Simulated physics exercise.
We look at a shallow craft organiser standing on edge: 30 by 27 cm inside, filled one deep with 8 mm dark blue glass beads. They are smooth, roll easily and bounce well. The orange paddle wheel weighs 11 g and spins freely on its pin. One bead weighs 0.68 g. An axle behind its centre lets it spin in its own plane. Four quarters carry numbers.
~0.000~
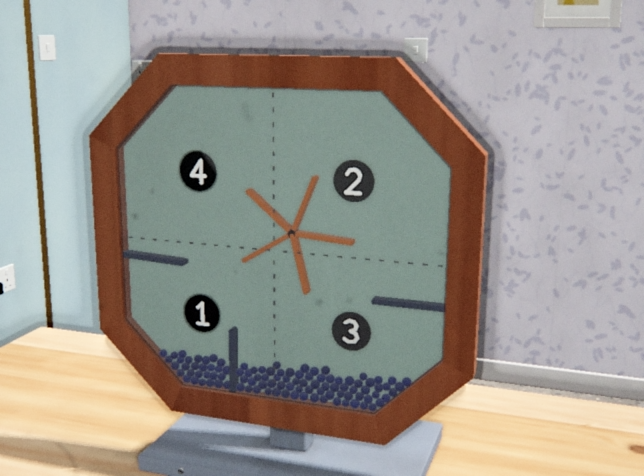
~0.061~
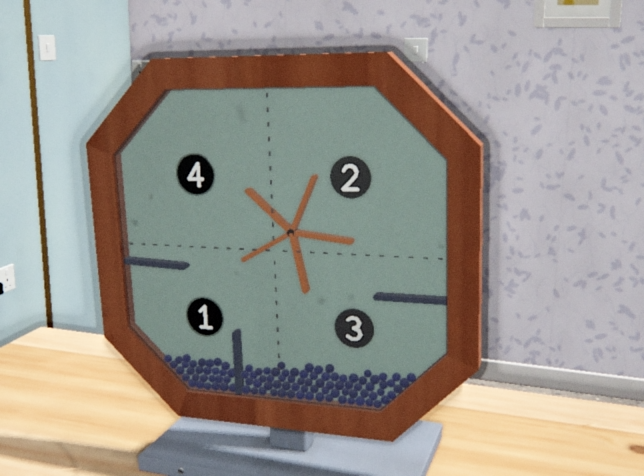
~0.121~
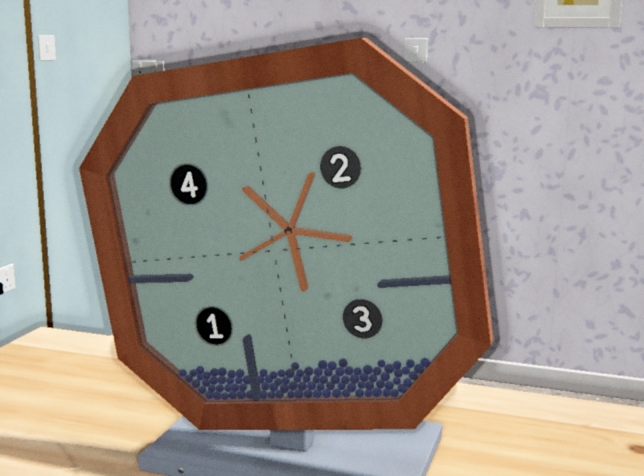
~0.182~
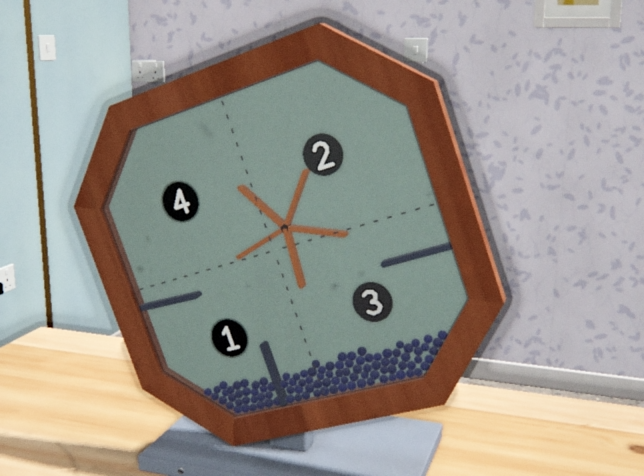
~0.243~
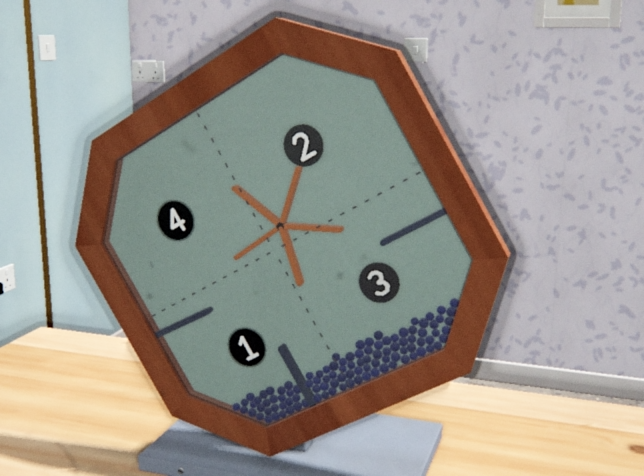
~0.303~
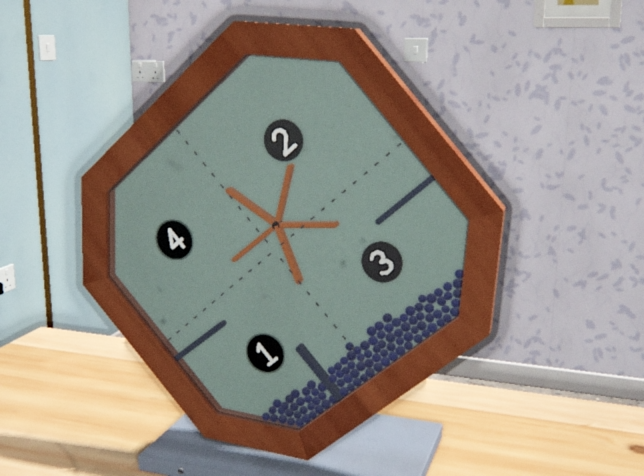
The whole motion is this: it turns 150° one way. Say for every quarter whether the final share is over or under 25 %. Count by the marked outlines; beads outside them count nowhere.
Quarter 1: Over, quarter 2: Under, quarter 3: Under, quarter 4: Over 25 %.
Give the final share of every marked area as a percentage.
Quarter 1: 35; quarter 2: 0; quarter 3: 0; quarter 4: 65.
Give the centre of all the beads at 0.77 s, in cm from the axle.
About 8 cm right and 4 cm below.
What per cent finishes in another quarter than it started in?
About 70 per cent.
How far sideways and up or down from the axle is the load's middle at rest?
About 6 cm right and 10 cm below.
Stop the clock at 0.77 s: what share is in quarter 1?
About 75 per cent.
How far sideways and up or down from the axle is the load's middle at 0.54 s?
Some 10 cm right and 4 cm below.
After 0.54 s, it stands 85° anticlockwise; the beads' middle is 10 cm right of and 4 cm below the centre; no. 1, 70 %, no. 3, 30 %.
After 0.77 s, it stands 126° anticlockwise; the beads' middle is 8 cm right of and 4 cm below the centre; no. 1, 75 %, no. 4, 25 %.
After 0.97 s, it stands 150° anticlockwise; the beads' middle is 7 cm right of and 8 cm below the centre; no. 1, 40 %, no. 4, 60 %.
At rest by 4.0 s, it stands 150° anticlockwise; no. 1, 35 %, no. 2, 0 %, no. 3, 0 %, no. 4, 65 %.
